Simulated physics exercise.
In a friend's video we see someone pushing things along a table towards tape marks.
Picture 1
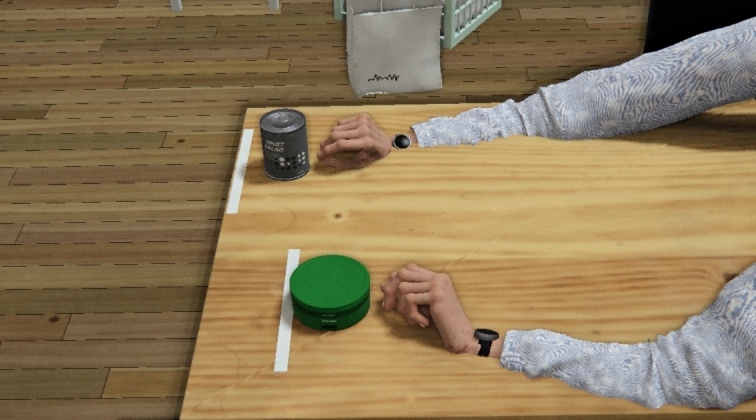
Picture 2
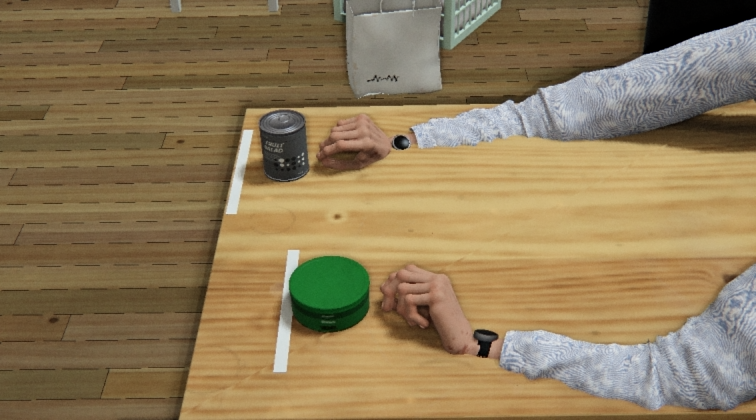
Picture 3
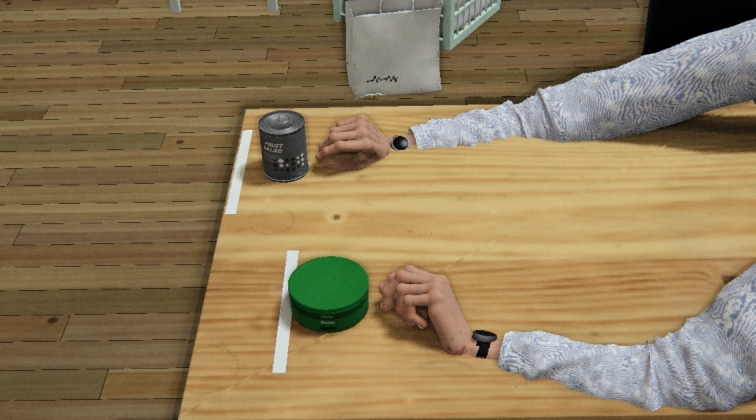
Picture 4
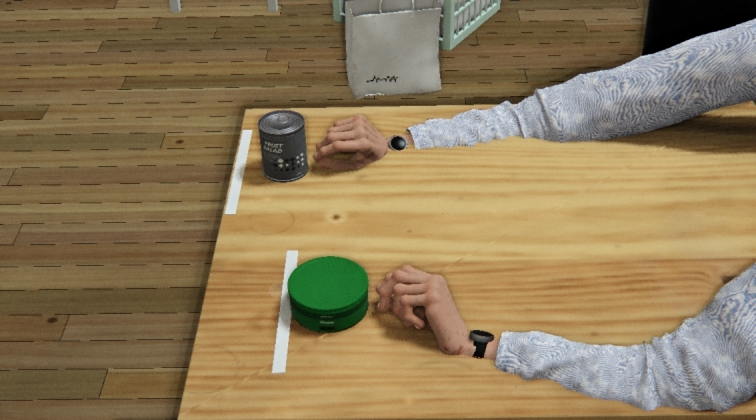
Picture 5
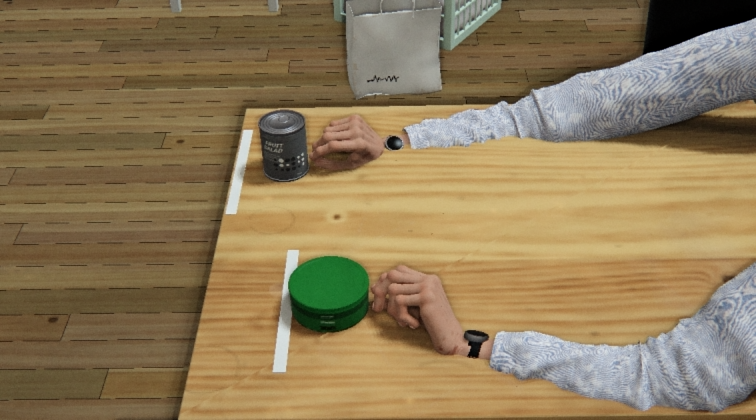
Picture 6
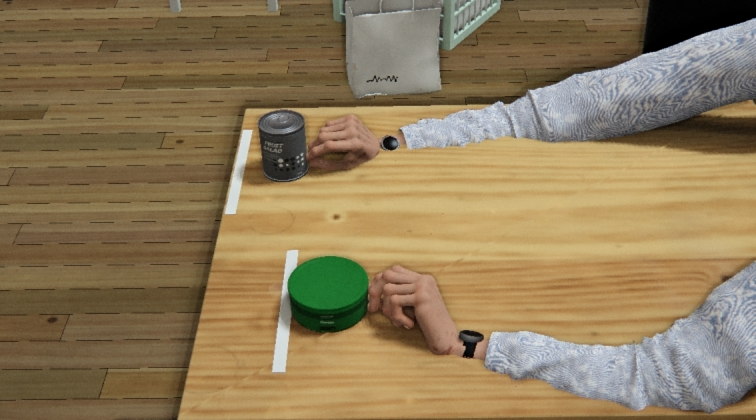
We see a grey tin and a green tub beside white tape marks on a wooden table, both staying still while two hands with wristwatches, to their right, edge slightly left towards them.
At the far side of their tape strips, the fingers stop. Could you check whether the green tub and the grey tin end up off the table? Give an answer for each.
The green tub: No, still on the table; the grey tin: Yes, off the table.
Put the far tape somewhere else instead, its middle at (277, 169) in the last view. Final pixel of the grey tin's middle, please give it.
(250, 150) or so.
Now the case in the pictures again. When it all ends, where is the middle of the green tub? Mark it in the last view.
Looks like it settles somewhere around (239, 295).
Then, 1.18 s on from there, green tub displaced about its own width near (247, 295); grey tin turned 17° from its first pose near (210, 151).
Then, 1.58 s on from there, green tub displaced about its own width near (239, 296); grey tin on its way down.
In the end, the green tub is still on the table, near (238, 295); the grey tin drops to the floor.
